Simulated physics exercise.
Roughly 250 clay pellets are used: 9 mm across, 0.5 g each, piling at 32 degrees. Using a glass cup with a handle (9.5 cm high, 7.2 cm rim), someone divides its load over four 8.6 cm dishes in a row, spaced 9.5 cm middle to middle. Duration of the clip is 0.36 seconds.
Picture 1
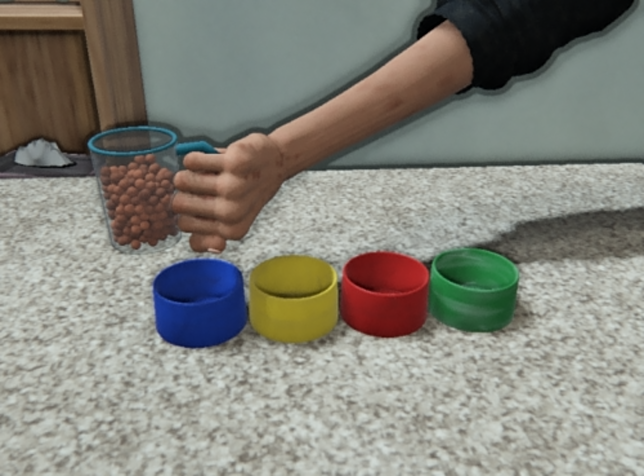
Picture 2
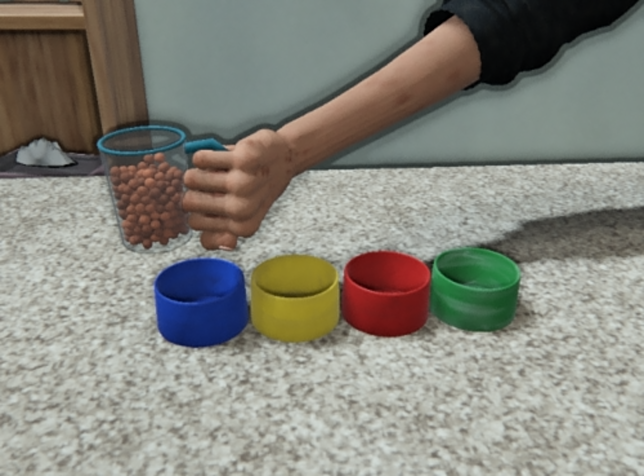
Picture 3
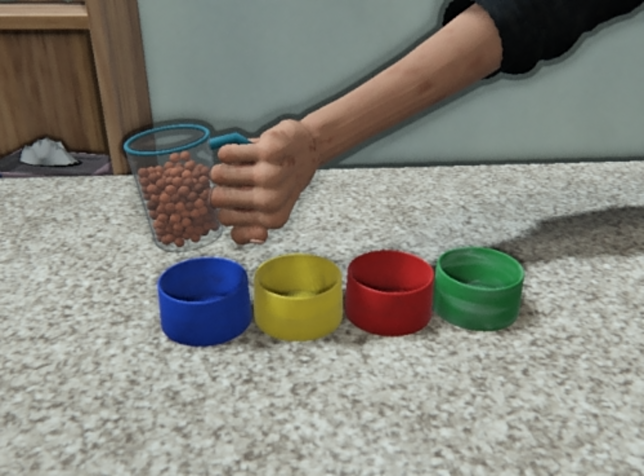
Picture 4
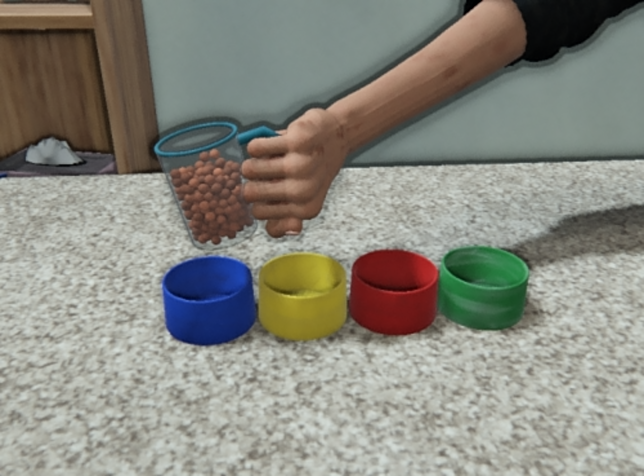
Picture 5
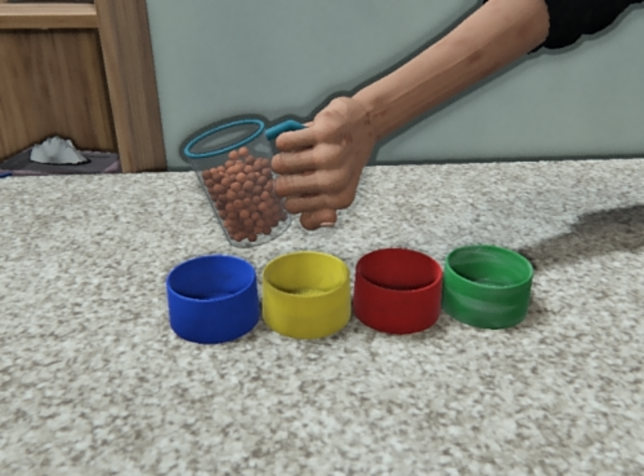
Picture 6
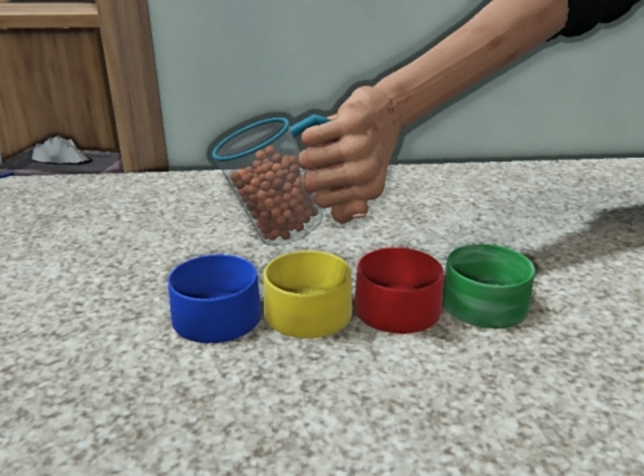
On a speckled countertop, a hand moves a cup of brown pellets right, tilting it gradually.
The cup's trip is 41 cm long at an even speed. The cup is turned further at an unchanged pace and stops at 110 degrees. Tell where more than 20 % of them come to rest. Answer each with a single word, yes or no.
Red no, blue no, green yes, yellow no, counter no.
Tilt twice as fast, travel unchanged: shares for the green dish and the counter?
Then green ends at 70 and the counter at 10.
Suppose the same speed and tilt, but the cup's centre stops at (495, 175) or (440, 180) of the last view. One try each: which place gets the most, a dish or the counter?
The winner: Red, then red.
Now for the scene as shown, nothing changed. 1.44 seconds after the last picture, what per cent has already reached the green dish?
By that moment, around 45 percent has got there.
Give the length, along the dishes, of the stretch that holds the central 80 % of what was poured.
I'd estimate close to 5 cm.
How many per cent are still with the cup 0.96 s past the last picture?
100 per cent.
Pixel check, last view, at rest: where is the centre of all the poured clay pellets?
Look around (492, 282) in the last picture.
Then, 0.58 s after the last picture, tilt 63 degrees; cup holds 100 %.
Then, 0.96 s after the last picture, tilt 91 degrees; cup holds 100 %.
Then, 1.44 s after the last picture, tilt 110 degrees; cup holds 55 %, green 45 %.
In the end, red 0 %, blue 0 %, green 100 %, yellow 0 %, counter 0 %.
